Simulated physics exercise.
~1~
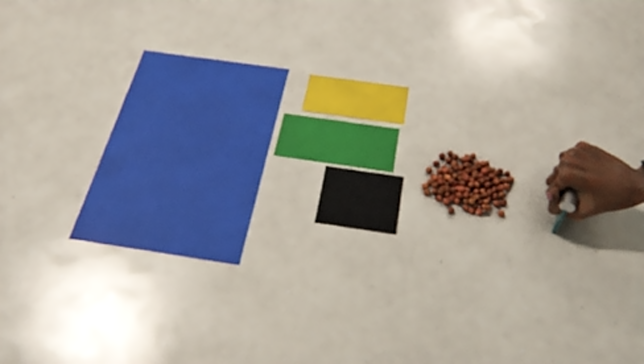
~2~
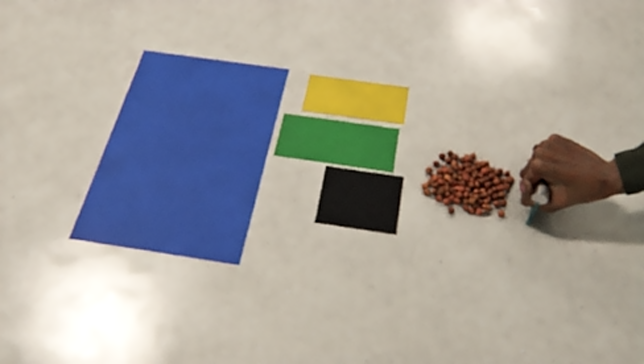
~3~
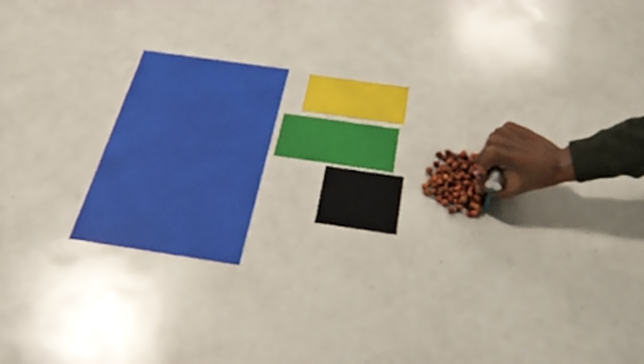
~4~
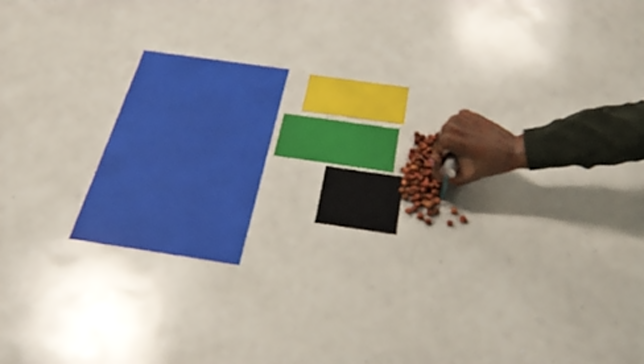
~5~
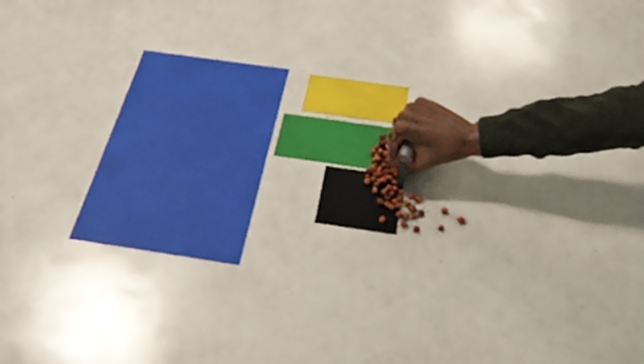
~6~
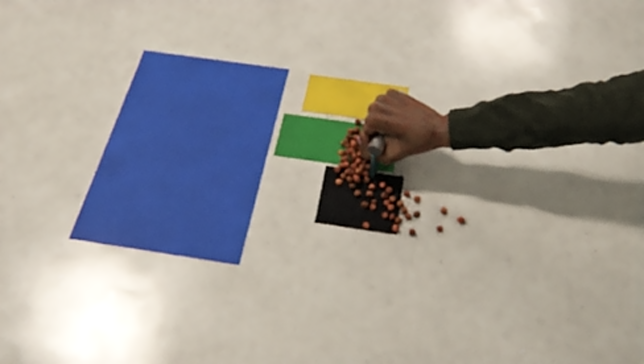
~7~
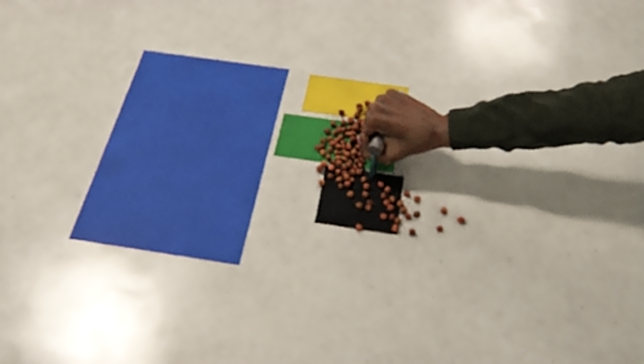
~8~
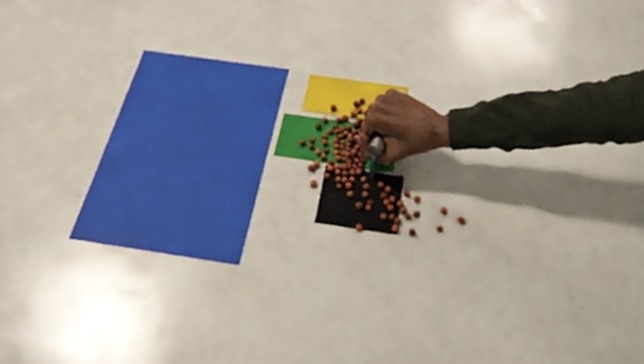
A hand gripping a scraper pushed a pile of small reddish-brown pellets left across the floor onto the colored mats, then stopped, leaving them scattered mostly over the green and black ones, with some on yellow and none reaching the big blue mat.
